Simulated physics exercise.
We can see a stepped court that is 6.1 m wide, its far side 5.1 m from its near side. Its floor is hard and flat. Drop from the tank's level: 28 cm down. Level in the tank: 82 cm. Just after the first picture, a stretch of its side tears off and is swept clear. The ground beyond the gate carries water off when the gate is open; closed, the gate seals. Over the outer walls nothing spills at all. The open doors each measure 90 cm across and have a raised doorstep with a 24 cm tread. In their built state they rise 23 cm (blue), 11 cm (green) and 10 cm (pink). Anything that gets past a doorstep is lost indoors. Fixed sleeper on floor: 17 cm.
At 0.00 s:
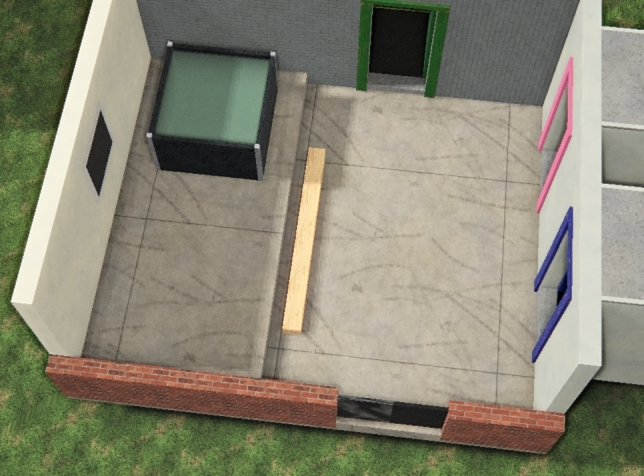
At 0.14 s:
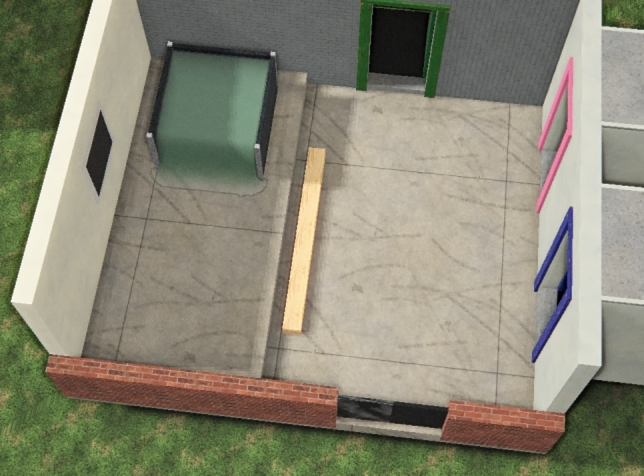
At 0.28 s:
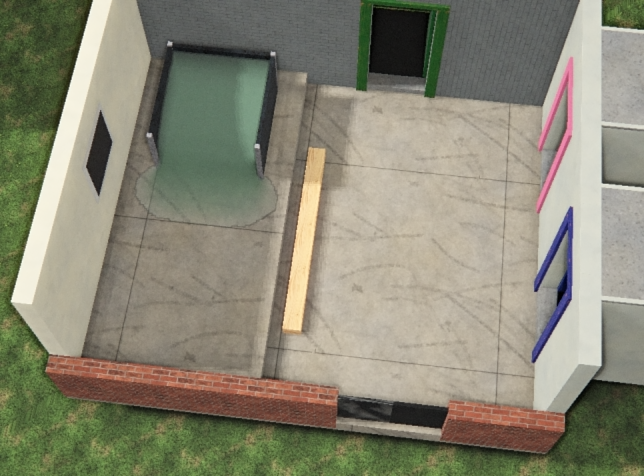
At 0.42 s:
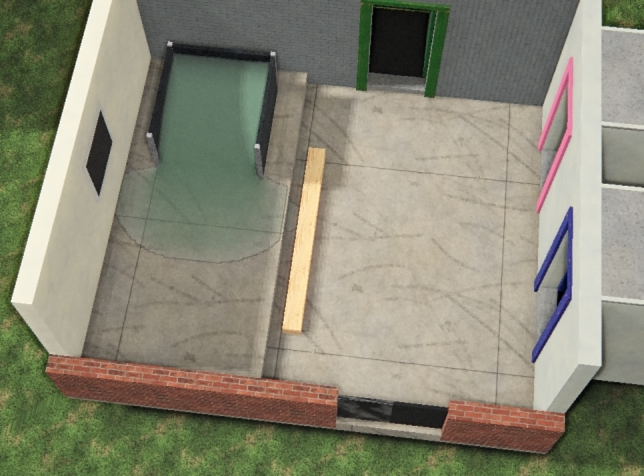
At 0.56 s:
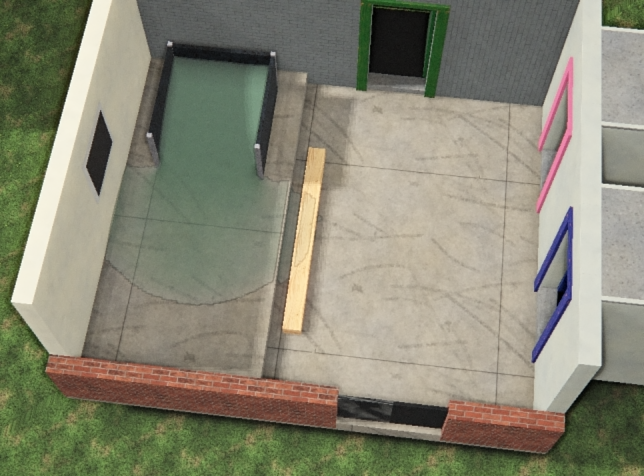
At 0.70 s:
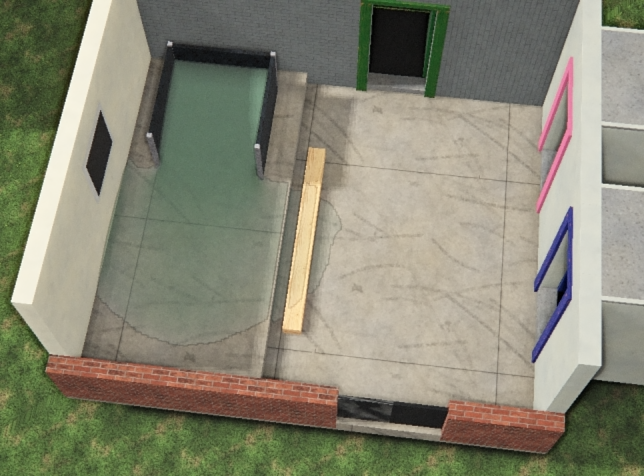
Water pours from the tank's open front, spreads across the floor and crosses the wooden beam.
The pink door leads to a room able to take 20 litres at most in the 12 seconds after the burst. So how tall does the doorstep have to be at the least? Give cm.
It would have to be close to 6 cm high.
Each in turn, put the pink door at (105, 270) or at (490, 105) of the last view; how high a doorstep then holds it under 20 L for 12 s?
About 14.0 cm for the first and 11.0 cm for the second.
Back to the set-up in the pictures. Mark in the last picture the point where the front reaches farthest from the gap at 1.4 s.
Near pixel (334, 405).
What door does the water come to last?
It's the green door.
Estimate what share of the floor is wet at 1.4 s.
The wet part is about 30 per cent.
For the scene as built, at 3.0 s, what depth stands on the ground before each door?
Depths, in cm - blue: 15, green: 0, pink: 0.
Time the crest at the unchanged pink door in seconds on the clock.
Approximately 9.5 s.
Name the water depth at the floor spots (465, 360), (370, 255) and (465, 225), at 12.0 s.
Depths of roughly 5 cm, 6 cm and 8 cm, in that order.
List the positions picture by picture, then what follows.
In the first frame, the tank at (213, 98) is whole and still, 82 cm deep; the pink door at (554, 143) is dry.
In the second frame, the gap is at (208, 163), the front 0.2 m out at (164, 182); the back of the tank holds 82 cm.
In the third frame, the gap is at (208, 164), the front 0.8 m out at (174, 216); the back of the tank holds 76 cm.
In the fourth frame, the gap is at (209, 165), the front 1.3 m out at (159, 249); the back of the tank holds 70 cm.
In the fifth frame, the gap is at (209, 165), the front 2.0 m out at (171, 295); the back of the tank holds 67 cm.
In the sixth frame, water pours out at (209, 166) and has run 2.6 m, to (167, 336); about 7 cm deep outside, 59 cm at the back; 3.2 m in a straight line remain to the pink door at (554, 143).
After 1.4 s water covers 30 % of the floor, deepest (52 cm) near (79, 369); it has not reached the pink door.
After 3.0 s water covers 50 % of the floor, deepest (34 cm) near (278, 322); it has not reached the pink door.
After 12.0 s water covers 95 % of the floor, deepest (13 cm) near (508, 425); 8 cm at the pink door, 1 litre in over its 10 cm doorstep.
At the pink door as built, the water arrived by 3.9 s and peaked near 11 cm at 9.4 s.
With a doorstep of 5.5 cm, 25 litres would have come in within the 12 s; with 6.5 cm, 16 litres. So under 20 litres takes about 6 cm.
